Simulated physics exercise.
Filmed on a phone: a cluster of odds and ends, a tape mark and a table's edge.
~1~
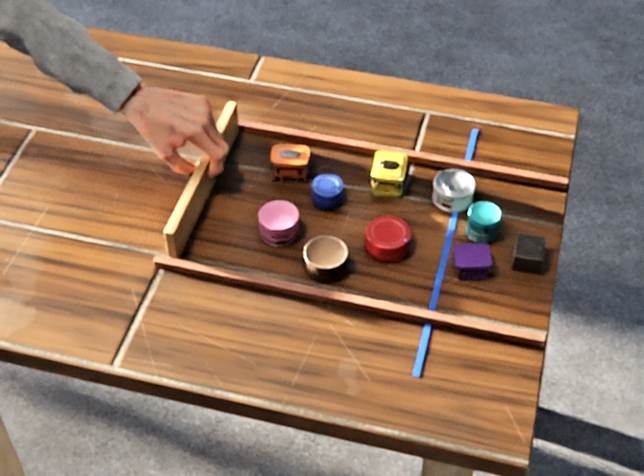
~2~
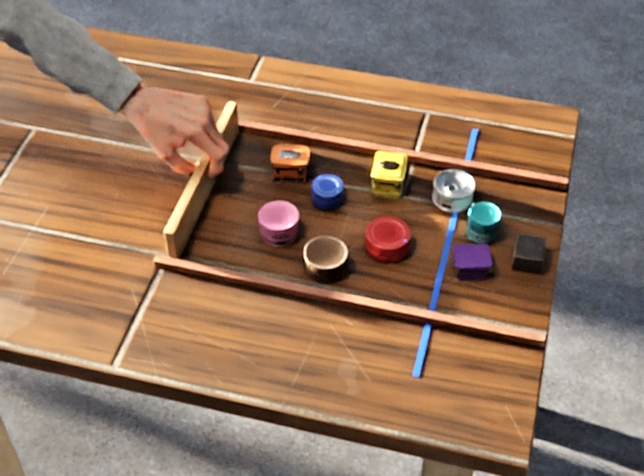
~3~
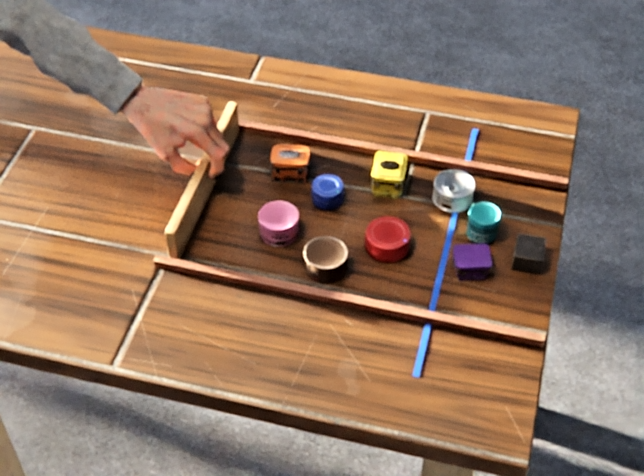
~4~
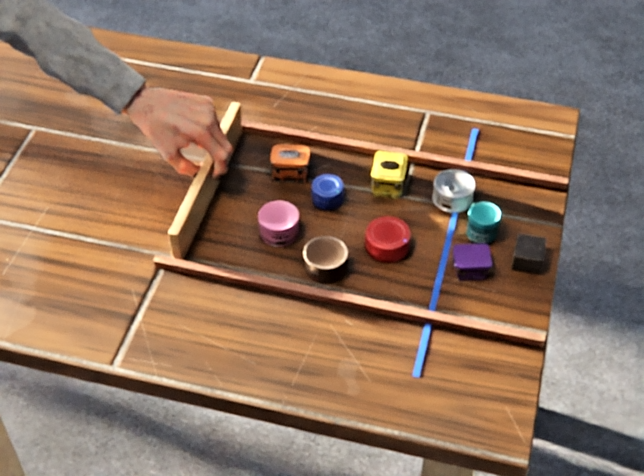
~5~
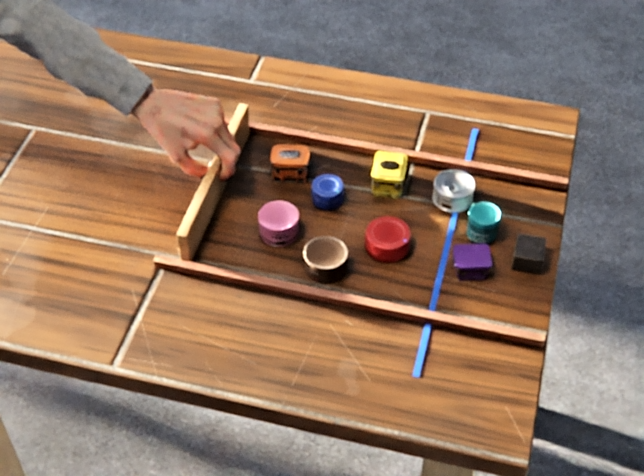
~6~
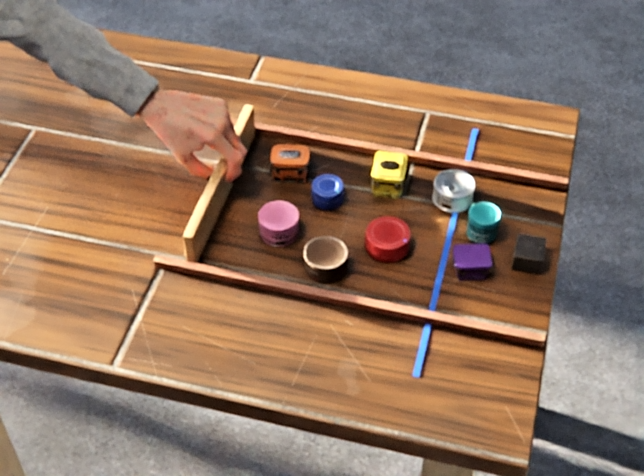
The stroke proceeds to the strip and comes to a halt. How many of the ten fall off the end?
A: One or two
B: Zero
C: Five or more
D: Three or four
Option B: Zero.
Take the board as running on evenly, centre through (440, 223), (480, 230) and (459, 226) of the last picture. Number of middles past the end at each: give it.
0, 2, 0.
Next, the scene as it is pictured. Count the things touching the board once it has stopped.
Count: 4.
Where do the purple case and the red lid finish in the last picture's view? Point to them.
Near (527, 289) and (508, 258).
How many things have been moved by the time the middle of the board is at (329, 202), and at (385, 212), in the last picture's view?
First 5, after that 8.
Soon after, none off yet; black block at rest near (529, 254); turquoise tub at rest near (483, 223); purple case at rest near (472, 262).
At rest, the number that fall off is zero.
